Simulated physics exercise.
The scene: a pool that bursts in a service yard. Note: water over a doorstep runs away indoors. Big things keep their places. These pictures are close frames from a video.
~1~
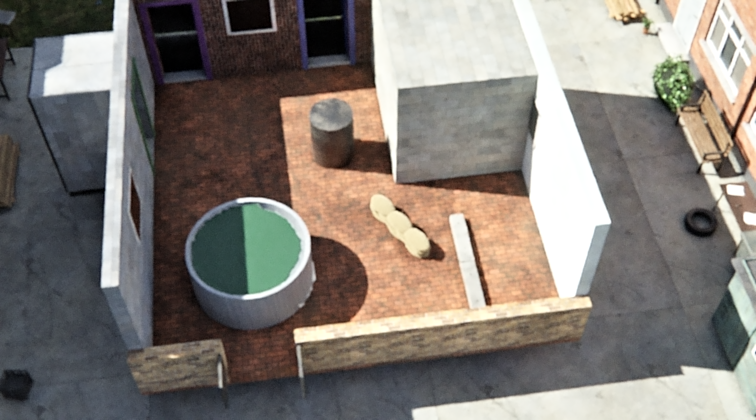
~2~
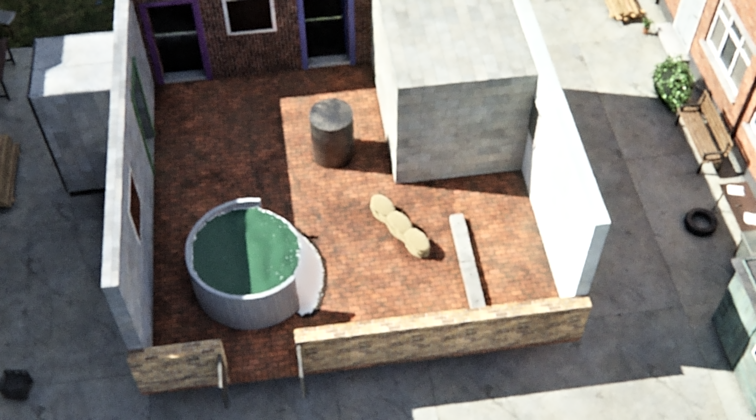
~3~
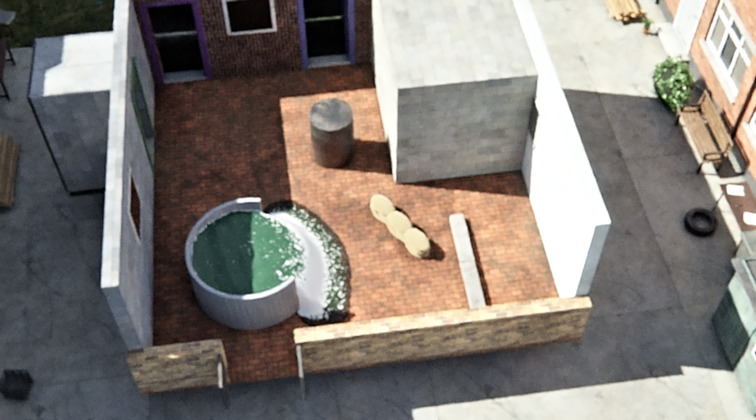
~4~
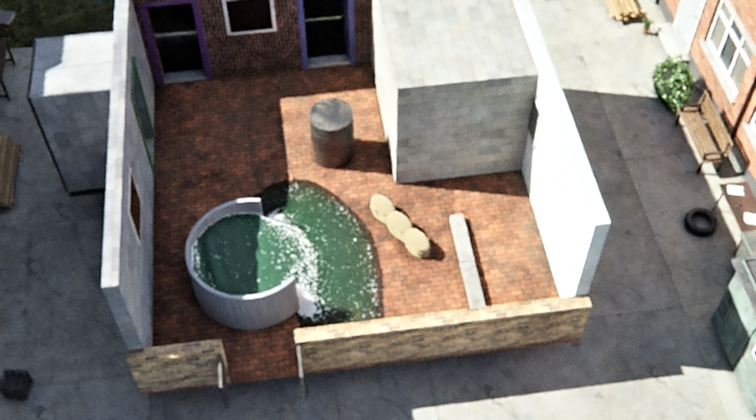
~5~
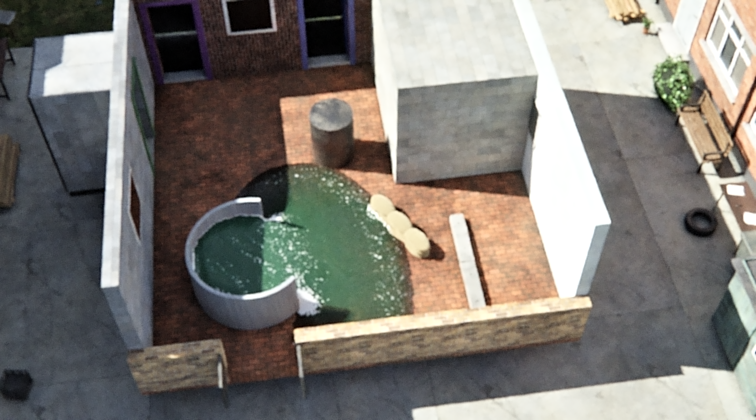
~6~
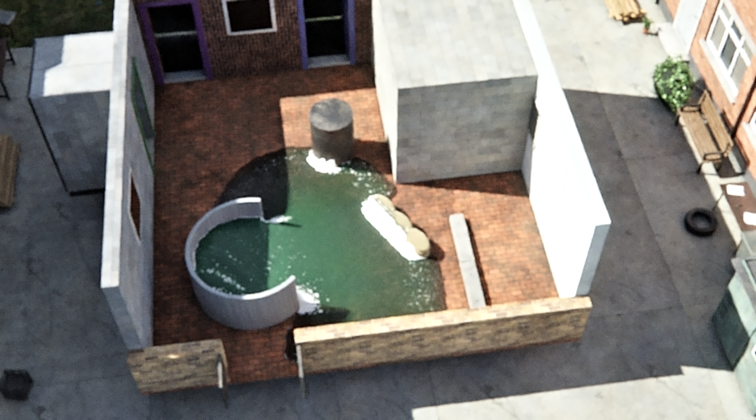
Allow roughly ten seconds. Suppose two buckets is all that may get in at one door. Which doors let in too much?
As I see it, the blue door receives more than two buckets. The green door receives more than two buckets. The purple door receives no more than two buckets.
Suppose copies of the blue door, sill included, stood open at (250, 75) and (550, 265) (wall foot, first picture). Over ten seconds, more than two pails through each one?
Taking them in the order asked, one ends up below, the other ends up above.
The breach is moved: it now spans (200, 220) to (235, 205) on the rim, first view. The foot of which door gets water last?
I'd say the blue one.
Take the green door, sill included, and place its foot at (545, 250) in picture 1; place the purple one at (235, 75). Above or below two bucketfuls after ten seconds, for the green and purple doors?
Result - the green door exceeds the limit while the purple door stays within limits.
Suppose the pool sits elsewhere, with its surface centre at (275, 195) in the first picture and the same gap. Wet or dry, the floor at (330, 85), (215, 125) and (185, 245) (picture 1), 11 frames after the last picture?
I'd say swamped for the first, swamped for the second and still dry for the third.
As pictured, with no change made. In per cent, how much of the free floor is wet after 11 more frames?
My estimate is close to 60 per cent.
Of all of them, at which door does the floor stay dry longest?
That would be the door marked green.
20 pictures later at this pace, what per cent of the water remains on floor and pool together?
Roughly 98 per cent.
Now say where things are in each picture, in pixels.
Still water in the round tank at (248, 249), in the first picture.
Water pours out at (305, 252) and has run to (302, 313), in the second picture.
The front is at (334, 321), out from the gap at (305, 252), in the third picture.
The front is at a hidden place, out from the gap at (305, 254), in the fourth picture.
Water pours out at (305, 255) and has run to a hidden place, in the fifth picture.
The front is at a hidden place, out from the gap at (305, 255), in the sixth picture.
A moment on, water covers 45 % of the floor; the blue door not reached, the green door not reached, the purple door not reached.
Next, water covers 60 % of the floor; the blue door under two buckets in, the green door not reached, the purple door not reached.
Then, water covers 75 % of the floor; the blue door over two buckets in, the green door not reached, the purple door wet at the sill, nothing in.
Later, water covers 90 % of the floor; the blue door over two buckets in, the green door over two buckets in, the purple door under two buckets in.
In the end, water covers 95 % of the floor; the blue door over two buckets in, the green door far over two buckets in, the purple door under two buckets in.
